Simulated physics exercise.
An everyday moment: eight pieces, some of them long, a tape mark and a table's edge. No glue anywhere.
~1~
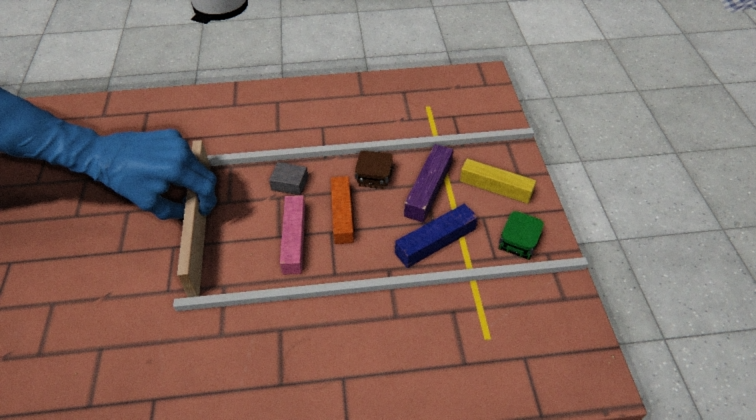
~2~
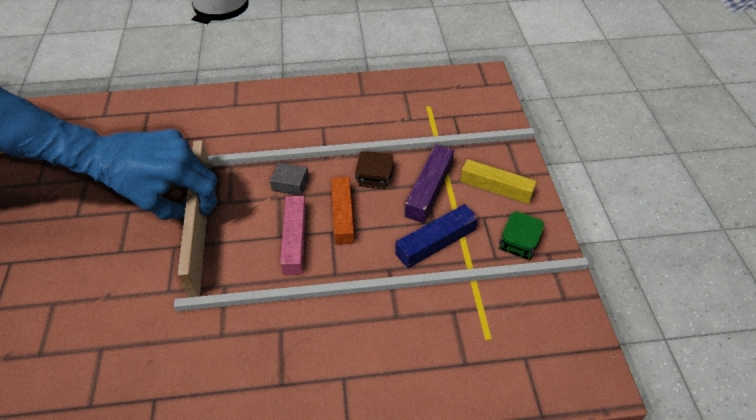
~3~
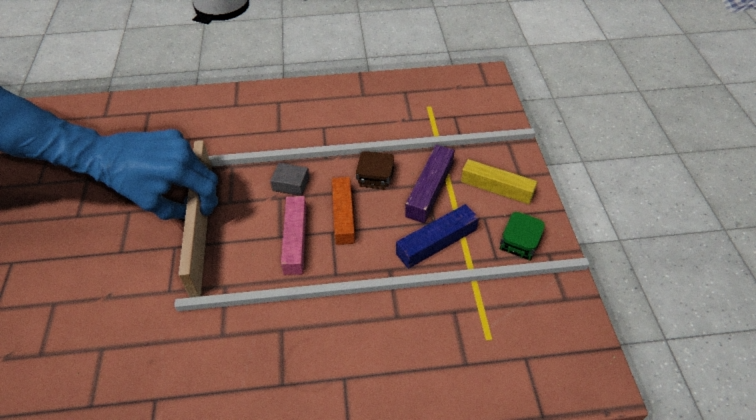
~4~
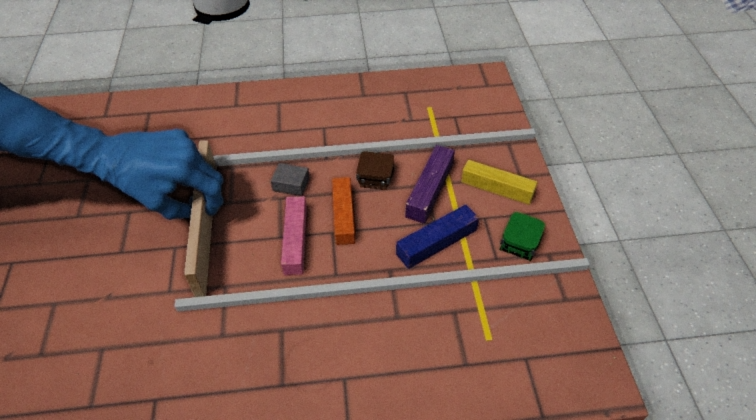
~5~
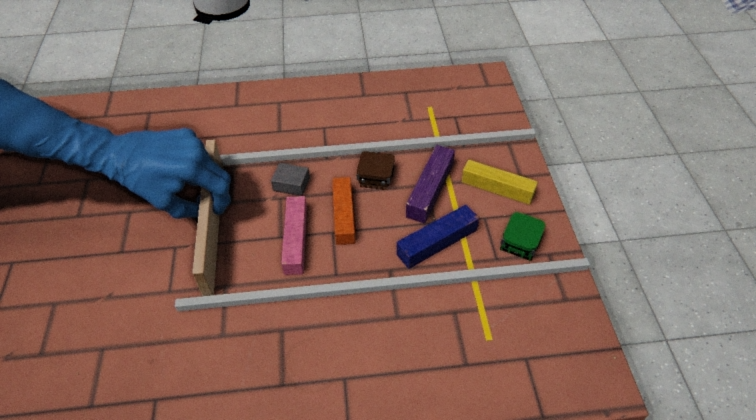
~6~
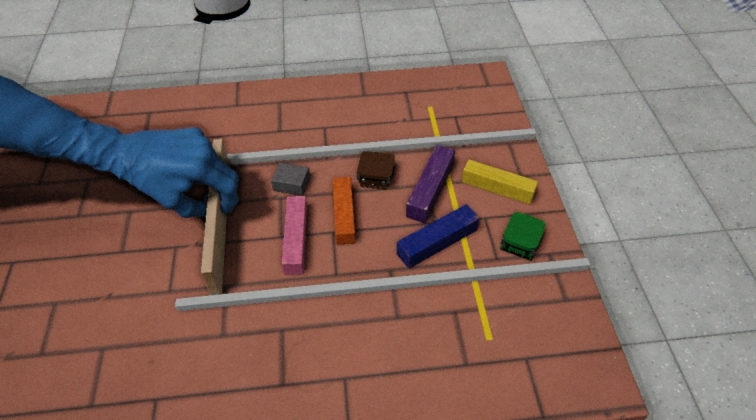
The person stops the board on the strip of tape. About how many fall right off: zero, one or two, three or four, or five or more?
In the end the number that fall off is zero.
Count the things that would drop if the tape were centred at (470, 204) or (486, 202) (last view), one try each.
In that order 1 and 1.
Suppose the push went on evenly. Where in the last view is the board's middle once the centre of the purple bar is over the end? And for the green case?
Its middle is around (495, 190) and around (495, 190).
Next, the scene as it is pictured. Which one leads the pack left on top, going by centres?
That is the yellow bar.
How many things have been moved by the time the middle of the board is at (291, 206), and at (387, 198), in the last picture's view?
By then 2, and 7.
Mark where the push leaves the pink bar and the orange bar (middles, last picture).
First (469, 218), then (483, 198).
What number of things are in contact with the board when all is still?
The number is 2.
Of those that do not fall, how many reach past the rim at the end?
The number is 1.
Early on, none off yet; green case at rest near (523, 236); yellow bar at rest near (499, 182); purple bar at rest near (431, 183).
A while later, none off yet; green case at rest near (523, 236); yellow bar travelled a little near (532, 185); purple bar travelled a little near (481, 181).
Finally, the number that fall off is zero.
